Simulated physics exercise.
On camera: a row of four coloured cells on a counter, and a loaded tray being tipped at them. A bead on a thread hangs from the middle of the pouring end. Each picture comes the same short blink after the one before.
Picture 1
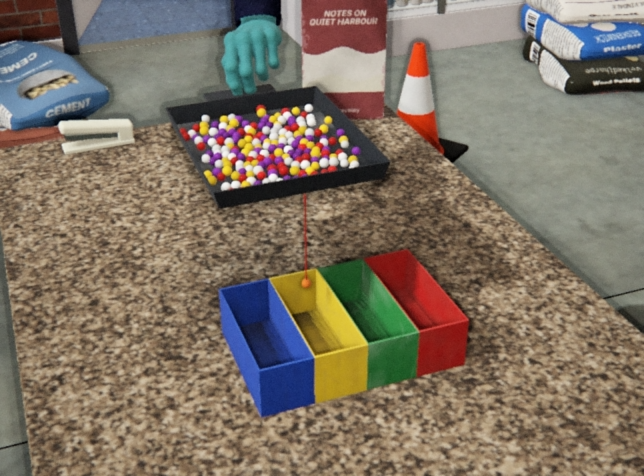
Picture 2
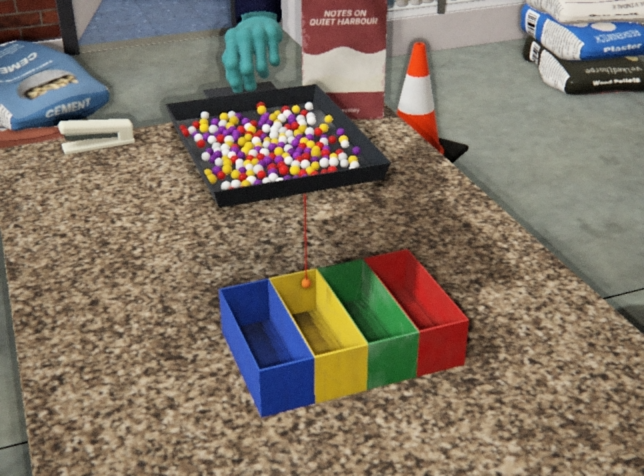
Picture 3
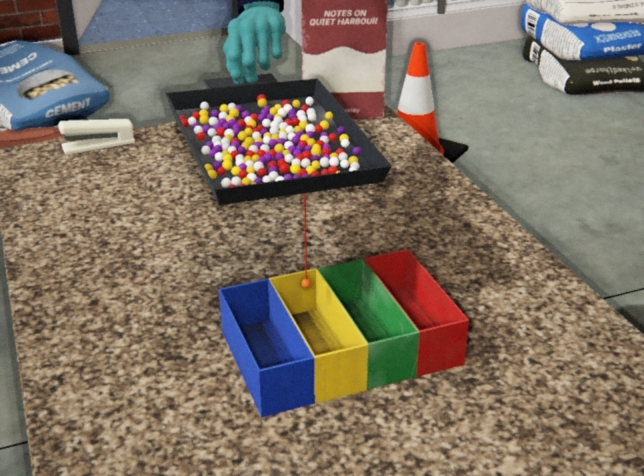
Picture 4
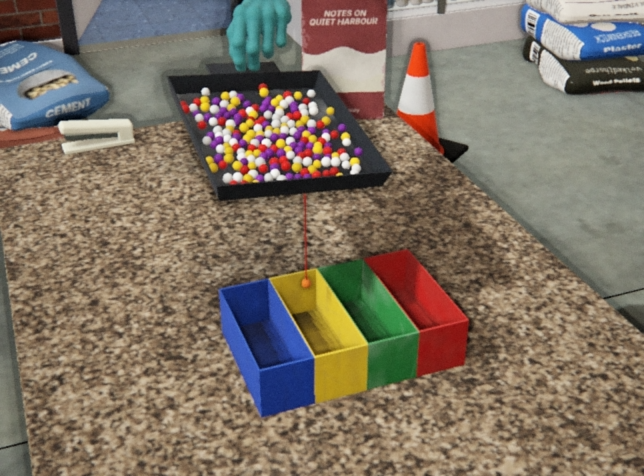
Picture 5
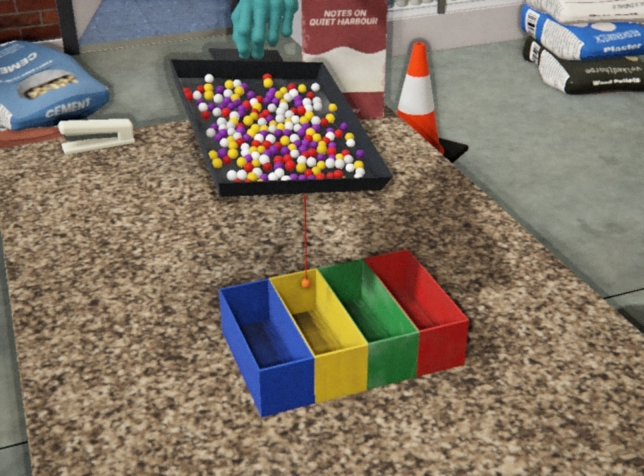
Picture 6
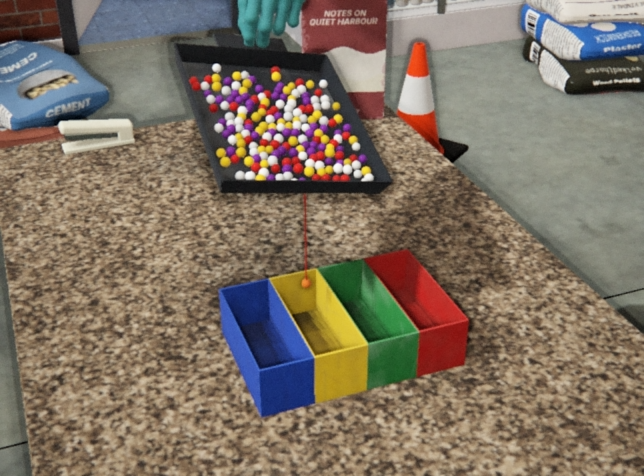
On a speckled counter, a teal-gloved hand raised the back of a dark tray of colourful beads above blue, yellow, green and red cells, and the beads began shifting toward the tray's near edge.
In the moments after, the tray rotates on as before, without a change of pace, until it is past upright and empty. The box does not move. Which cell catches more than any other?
It favours the red compartment.
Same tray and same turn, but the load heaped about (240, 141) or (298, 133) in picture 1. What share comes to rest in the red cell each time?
In turn 60 and 60 in a hundred.
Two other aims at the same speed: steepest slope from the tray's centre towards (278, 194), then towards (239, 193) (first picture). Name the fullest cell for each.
At the first place the blue one, at the second the cell in blue.
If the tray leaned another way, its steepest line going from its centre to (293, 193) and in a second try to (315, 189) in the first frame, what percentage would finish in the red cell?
Roughly 0 per cent, and 20 per cent.
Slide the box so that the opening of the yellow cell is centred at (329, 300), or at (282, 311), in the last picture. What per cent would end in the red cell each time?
First some 30, then 80 per cent.
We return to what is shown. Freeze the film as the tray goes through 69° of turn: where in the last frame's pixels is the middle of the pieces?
Roughly at (361, 188).
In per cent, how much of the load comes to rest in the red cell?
About 60 per cent.
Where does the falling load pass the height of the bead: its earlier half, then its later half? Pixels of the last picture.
Early half (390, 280), late half (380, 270).
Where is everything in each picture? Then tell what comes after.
In the first frame, corners of the pouring end (218, 189) and (384, 160), level; middle of the load (273, 148), round plastic beads; bead on its thread (306, 284); blue cell (287, 383); yellow cell (341, 369); green cell (393, 356); red cell (442, 344).
In the second frame, corners of the pouring end (218, 188) and (384, 161), level; middle of the load (273, 147).
In the third frame, corners of the pouring end (219, 186) and (385, 164), tipped barely, lowest at the right corner; middle of the load (273, 143).
In the fourth frame, corners of the pouring end (221, 182) and (386, 169), tipped a little, lowest at the right corner; middle of the load (275, 137).
In the fifth frame, corners of the pouring end (224, 179) and (387, 174), tipped clearly, lowest at the right corner; middle of the load (279, 133), roughly a quarter on the move.
In the sixth frame, corners of the pouring end (226, 176) and (387, 178), tipped clearly, lowest at the right corner; middle of the load (287, 133), every one on the move; blue cell (287, 383); yellow cell (341, 369); green cell (393, 356); red cell (442, 344).
Just after the last frame, tray tipped steeply; the larger part on the tray; about a tenth in the red cell; just a few in the green cell; about a tenth falling or outside the box.
A moment on, tray tipped past a quarter turn; just a few on the tray; roughly two thirds in the red cell; roughly a third in the green cell; just a few falling or outside the box.
Further on, tray tipped past a quarter turn; roughly half in the red cell; roughly a third in the green cell; just a few in the yellow cell; just a few falling or outside the box.
When it is over, tray tipped past a quarter turn; roughly half in the red cell; roughly a third in the green cell; just a few in the yellow cell; not one in the blue cell; just a few outside the box.
